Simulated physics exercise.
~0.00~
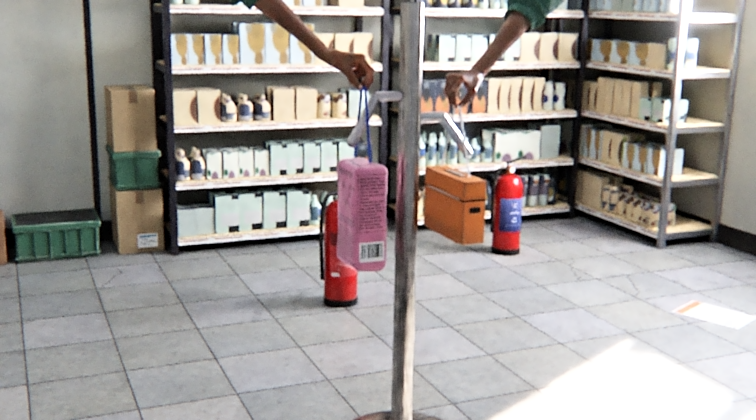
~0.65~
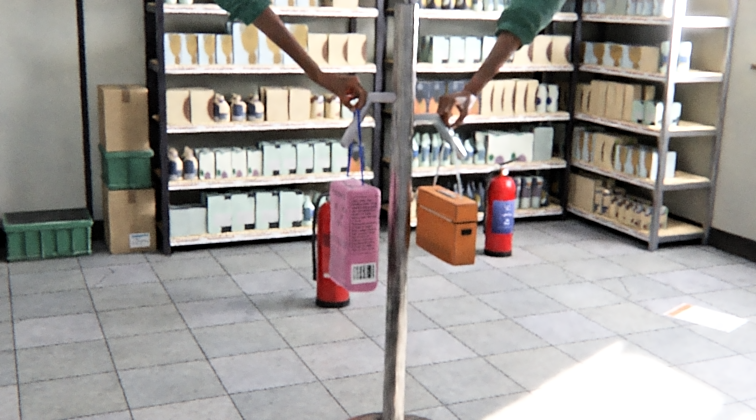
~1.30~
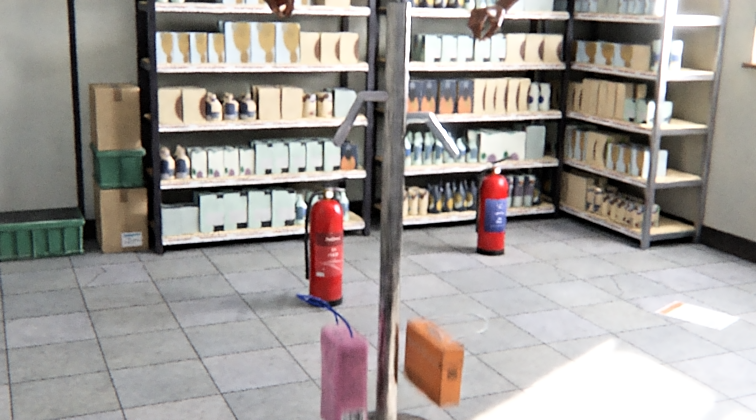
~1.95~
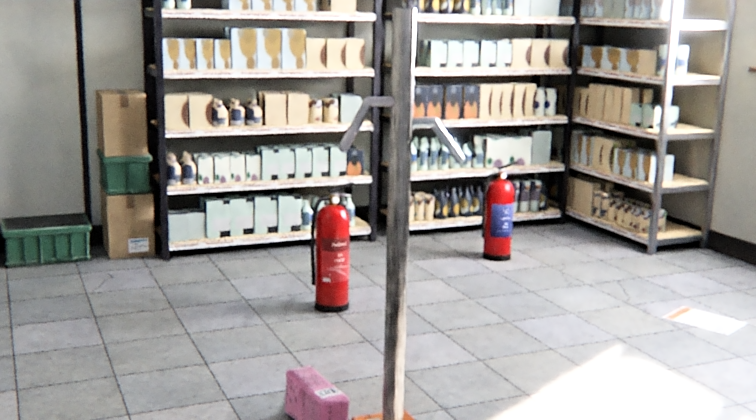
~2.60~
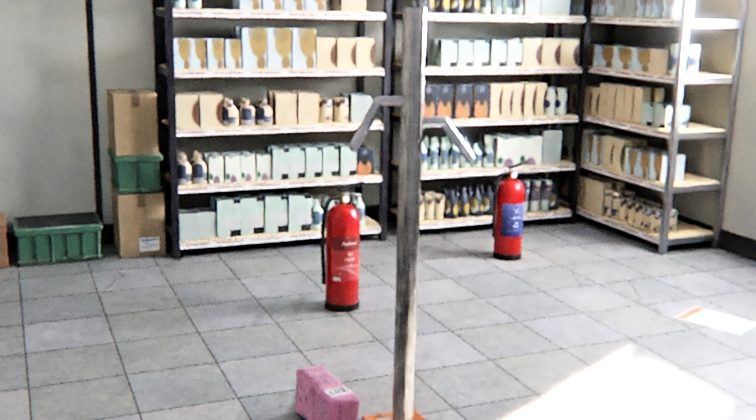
Two hands lowering a pink sack and an orange case at a coat stand, then letting go as both drop to the floor.
